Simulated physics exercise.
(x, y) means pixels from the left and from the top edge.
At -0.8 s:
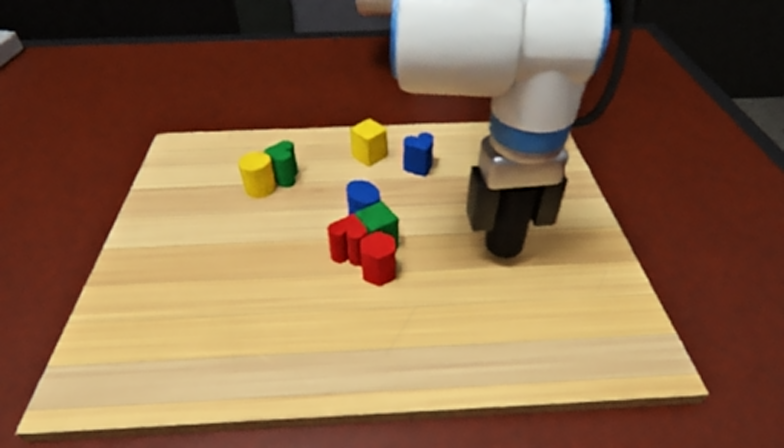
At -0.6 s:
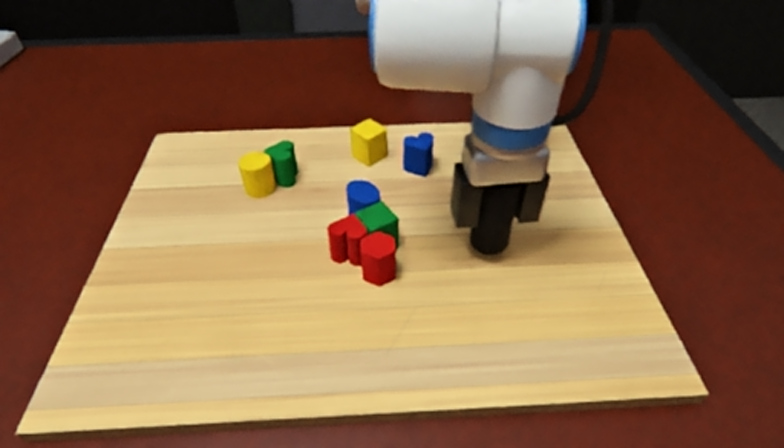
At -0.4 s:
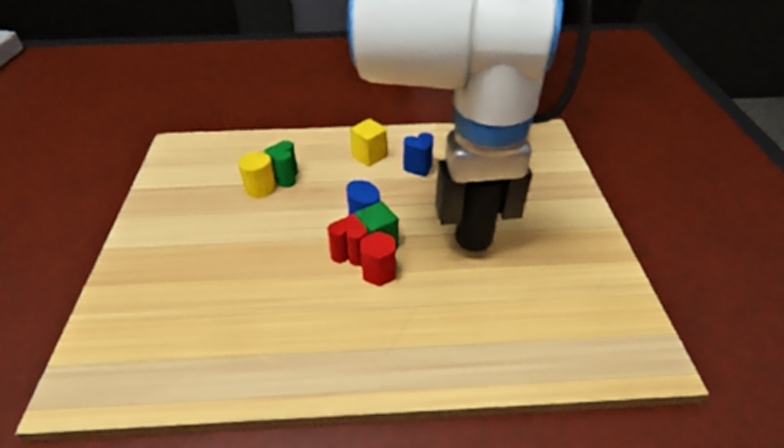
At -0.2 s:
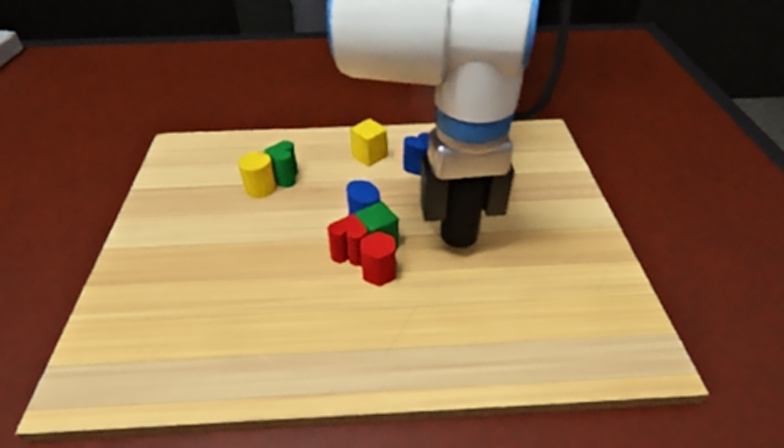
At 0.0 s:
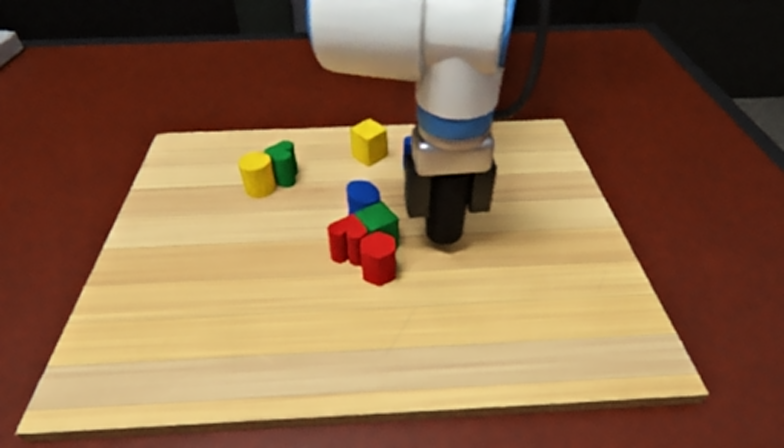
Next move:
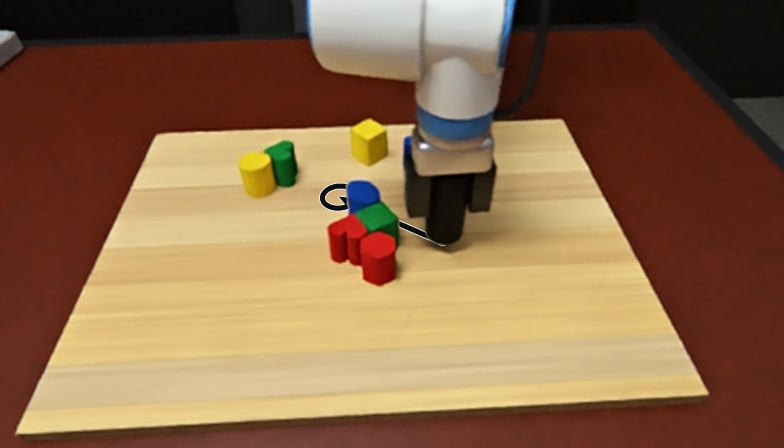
At the start, a robot arm holds a dark, rounded tip over the right side of a wooden board scattered with red, green, blue and yellow blocks. The arm then moves steadily left toward the central cluster, passing in front of a blue block, while the blocks stay still.
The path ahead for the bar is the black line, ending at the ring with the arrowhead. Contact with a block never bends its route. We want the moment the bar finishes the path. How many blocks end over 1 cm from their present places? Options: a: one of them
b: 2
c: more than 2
It's a.
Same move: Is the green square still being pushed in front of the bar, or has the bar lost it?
Left aside or behind.
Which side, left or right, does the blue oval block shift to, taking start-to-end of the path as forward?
Left-hand side.
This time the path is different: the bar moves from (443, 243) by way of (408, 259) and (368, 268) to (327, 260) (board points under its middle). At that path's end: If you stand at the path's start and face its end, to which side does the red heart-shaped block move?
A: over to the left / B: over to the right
B: Over to the right.
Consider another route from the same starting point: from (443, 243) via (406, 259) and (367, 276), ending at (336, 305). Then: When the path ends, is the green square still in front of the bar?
Answer: No.
The line goes straight from (443, 243) to (339, 197).
The first path, step by step. One third of the way, bar at (405, 216); nothing pushed yet.
Two thirds of the way, bar at (371, 202); red heart-shaped block at (345, 228); blue oval block at (333, 183), turned 20° anticlockwise; green square at (373, 213), turned 20° anticlockwise.
At the end, bar at (338, 187); red heart-shaped block at (345, 228); blue oval block at (300, 177), turned 60° anticlockwise; green square at (373, 213), turned 20° anticlockwise; red hexagon unmoved.
